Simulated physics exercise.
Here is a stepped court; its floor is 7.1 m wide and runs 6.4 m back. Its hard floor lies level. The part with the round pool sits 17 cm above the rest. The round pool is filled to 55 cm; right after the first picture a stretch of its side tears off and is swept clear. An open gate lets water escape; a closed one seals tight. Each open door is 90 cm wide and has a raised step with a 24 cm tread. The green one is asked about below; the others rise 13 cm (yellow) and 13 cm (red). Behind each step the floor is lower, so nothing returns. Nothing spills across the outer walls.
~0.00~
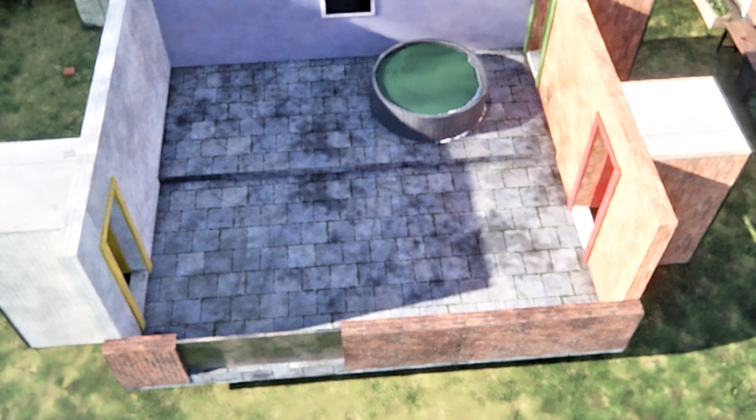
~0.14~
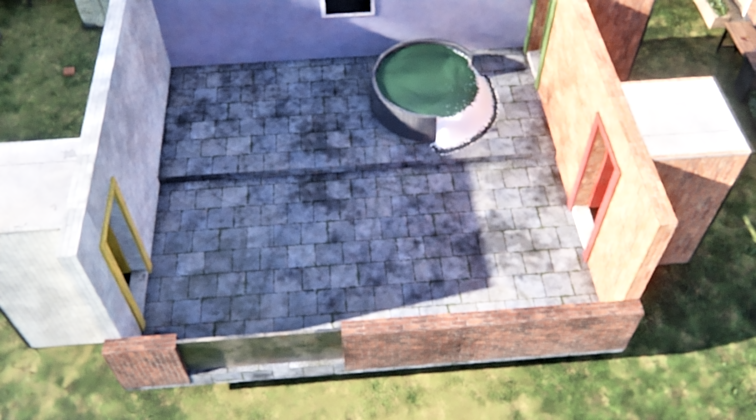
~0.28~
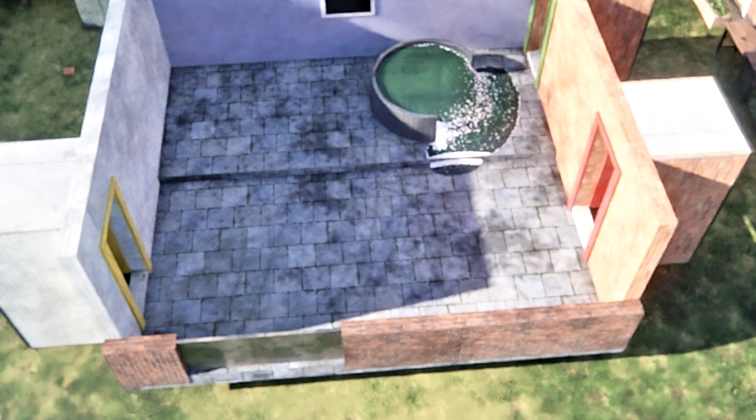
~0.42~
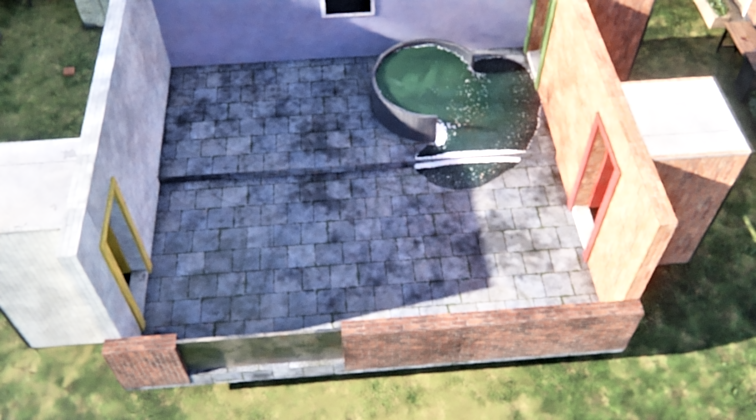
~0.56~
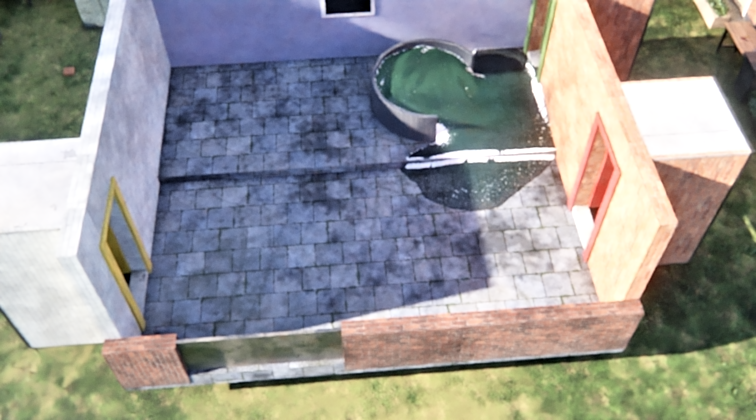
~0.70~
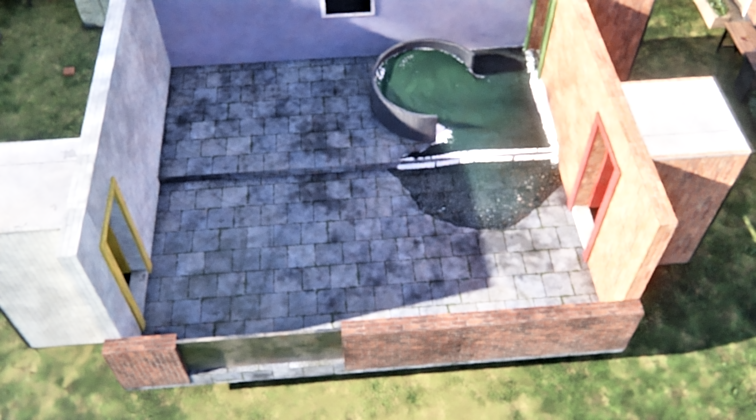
Green water poured out of a round pool in the back right of a walled stone courtyard after its side broke open, spreading to the right wall and forward over a step onto the paving.
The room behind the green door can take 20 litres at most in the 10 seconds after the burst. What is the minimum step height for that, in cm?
About 17 cm.
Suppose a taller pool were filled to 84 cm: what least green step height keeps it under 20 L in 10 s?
Some 30 cm.
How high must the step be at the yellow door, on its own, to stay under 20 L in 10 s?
Roughly 7.0 cm at yellow.
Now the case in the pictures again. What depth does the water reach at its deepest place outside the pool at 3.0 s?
Up to some 32 cm.
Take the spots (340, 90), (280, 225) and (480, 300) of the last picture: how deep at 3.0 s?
In that order: 0, 0 and 5 cm.
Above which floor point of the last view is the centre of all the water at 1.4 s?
At about (473, 122).
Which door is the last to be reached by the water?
It is the yellow one.
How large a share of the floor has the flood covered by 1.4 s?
Near 25 per cent is wet.
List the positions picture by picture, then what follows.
In the first frame, the round pool at (430, 79) is whole and still, 55 cm deep; the green door at (540, 29) is dry.
In the second frame, water pours out at (478, 110) and has run 0.3 m, to a hidden place; about 7 cm deep outside, 55 cm at the back.
In the third frame, the front is at (506, 75), 0.7 m from the gap at (478, 112); 1.8 m2 of floor is wet, 55 cm left at the back.
In the fourth frame, the front is at (527, 76), 1.1 m from the gap at (478, 113); 3.5 m2 of floor is wet, 55 cm left at the back.
In the fifth frame, the front is at (496, 202), 1.6 m from the gap at (478, 113); 5.4 m2 of floor is wet, 51 cm left at the back.
In the sixth frame, water pours out at (478, 113) and has run 2.0 m, to (507, 221); about 5 cm deep outside, 44 cm at the back; water is at the green door at (540, 29).
After 1.4 s water covers 25 % of the floor, deepest (32 cm) near (546, 126); 19 cm at the green door, 27 litres in over its 9 cm step.
After 3.0 s water covers 30 % of the floor, deepest (32 cm) near (593, 329); 14 cm at the green door, 71 litres in over its 9 cm step.
After 10.0 s water covers 80 % of the floor, deepest (10 cm) near (151, 264); 3 cm at the green door, 85 litres in over its 9 cm step.
At the green door as built, the water arrived by 0.6 s and peaked near 19 cm at 1.4 s.
Run again over the same 10 s with other heights there, 40 litres in over 14 cm, 12 litres over 19 cm. The limit of 20 litres is kept from about 17 cm up.
